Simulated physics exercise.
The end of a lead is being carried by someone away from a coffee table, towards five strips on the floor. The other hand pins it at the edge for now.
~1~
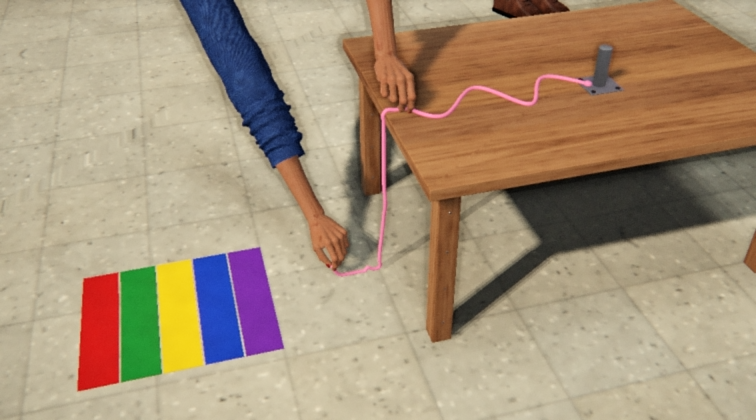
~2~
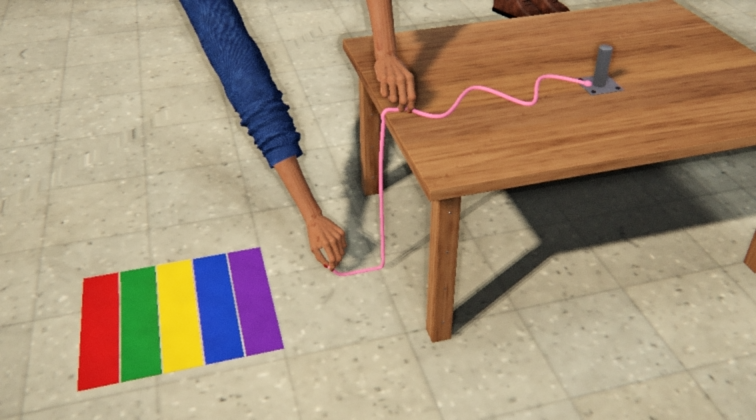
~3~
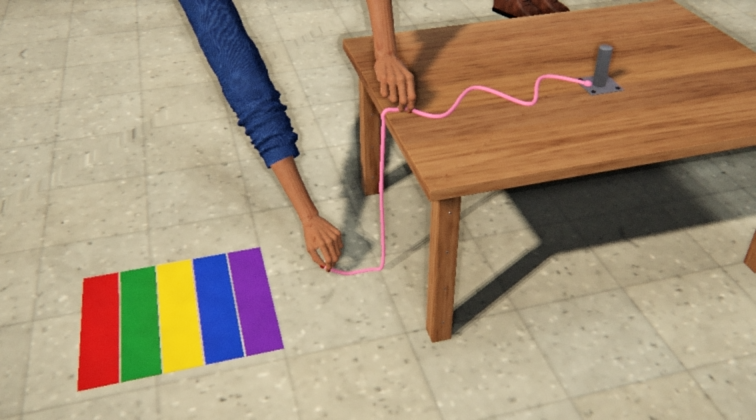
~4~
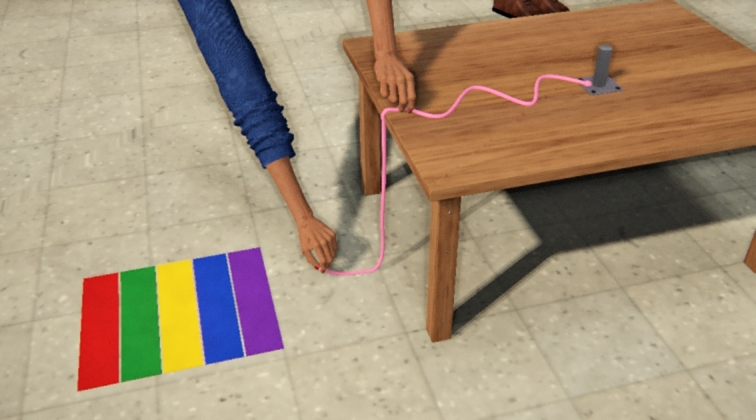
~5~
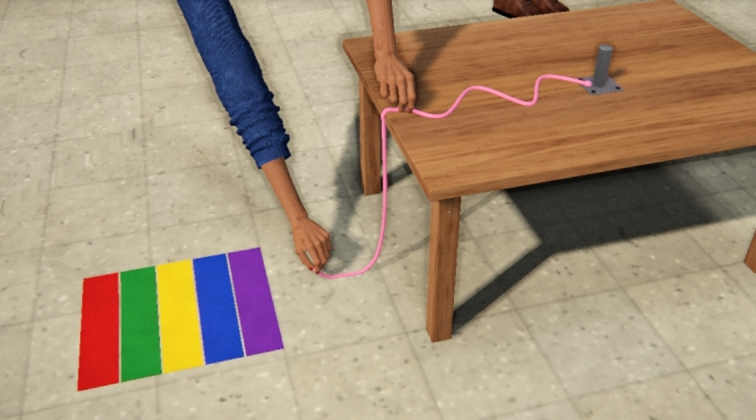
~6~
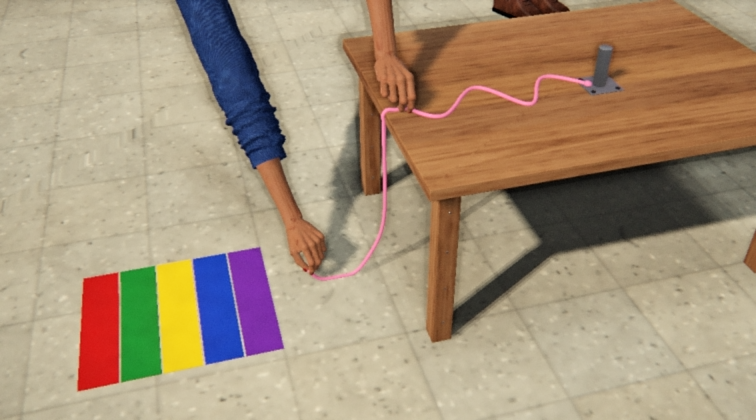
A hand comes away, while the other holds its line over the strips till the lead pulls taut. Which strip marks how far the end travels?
The red strip.
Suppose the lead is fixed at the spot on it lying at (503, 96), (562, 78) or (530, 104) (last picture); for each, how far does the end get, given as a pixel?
They end up at (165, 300), (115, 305) and (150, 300).
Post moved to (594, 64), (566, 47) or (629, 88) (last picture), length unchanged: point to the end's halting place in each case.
Around (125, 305), then (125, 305), then (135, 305).
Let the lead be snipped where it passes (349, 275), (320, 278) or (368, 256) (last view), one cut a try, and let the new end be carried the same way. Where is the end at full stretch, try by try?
Case by case: Close to (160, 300), (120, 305) and (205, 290).
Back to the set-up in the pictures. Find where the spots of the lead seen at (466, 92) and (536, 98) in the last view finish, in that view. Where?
(413, 111) for the first, (502, 98) for the second.
Early on, end near (163, 298); over yellow.
Midway, end near (125, 305); over green.
At the end of the slack, end near (102, 309); over red. The end stops over the red strip.
